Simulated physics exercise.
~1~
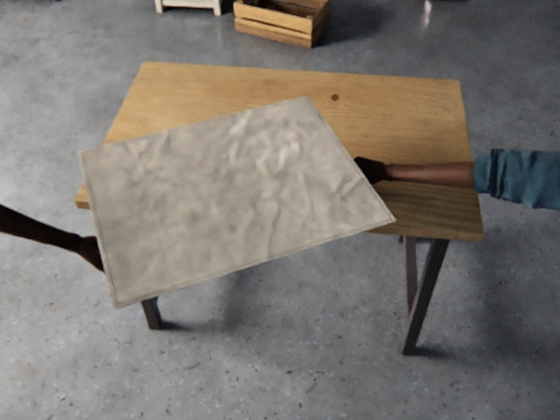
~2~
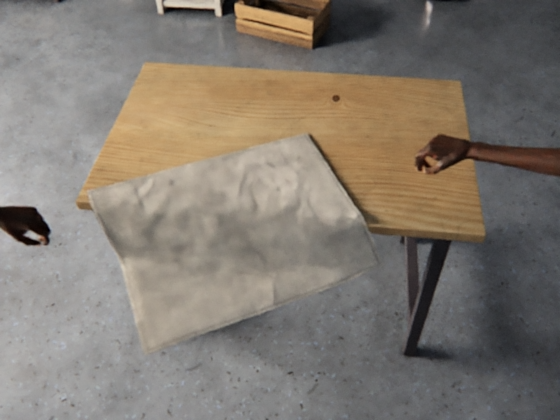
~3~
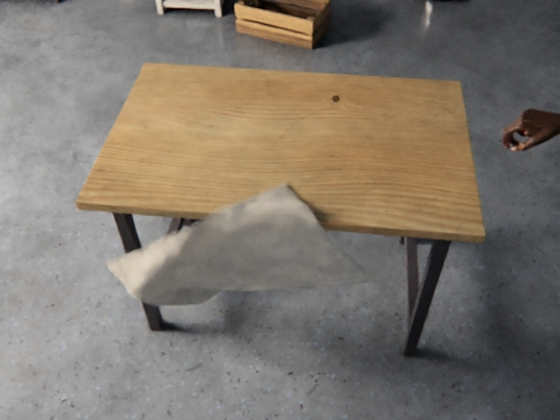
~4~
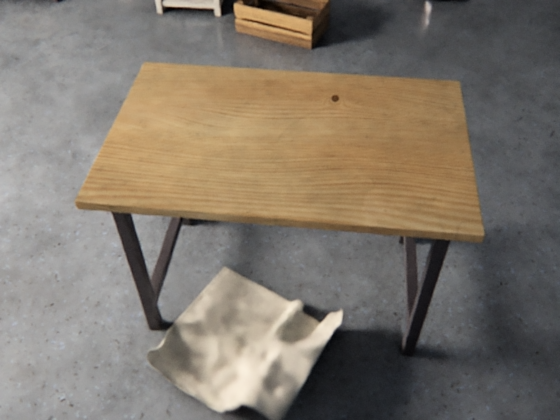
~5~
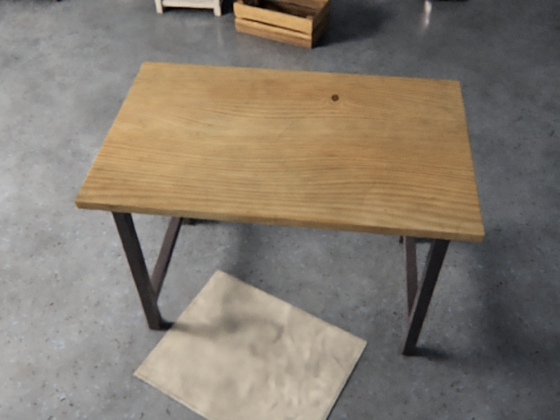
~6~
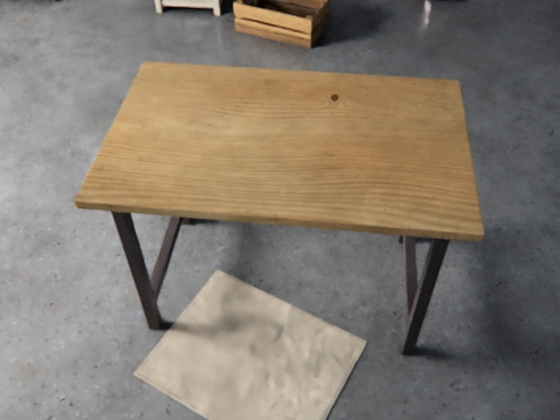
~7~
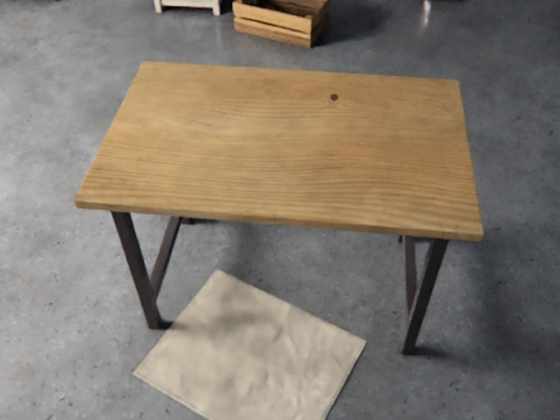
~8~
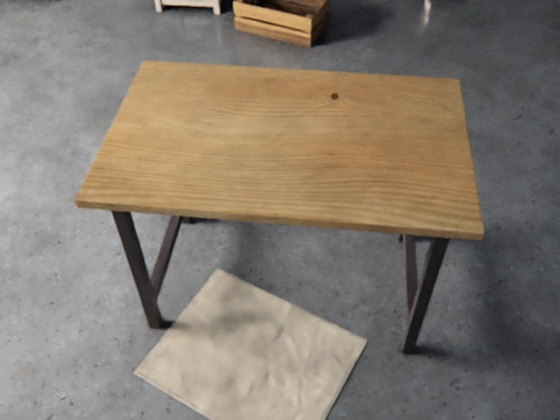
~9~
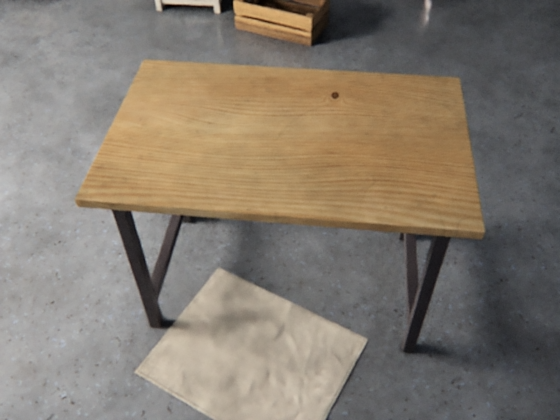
A grey concrete floor is seen from above and in front of a wooden shop table with dark legs, with a slatted wooden crate behind it and the view swaying slightly. Two hands, one at the left and one at the right, hold a pale grey-beige cloth out flat over the table's near edge. They let go and draw away to either side as the cloth drops partly onto the edge. The overhanging part pulls the rest down, and the cloth folds and slides off. It lands crumpled on the floor, then settles flat in front of the table and stays there, leaving the tabletop bare.
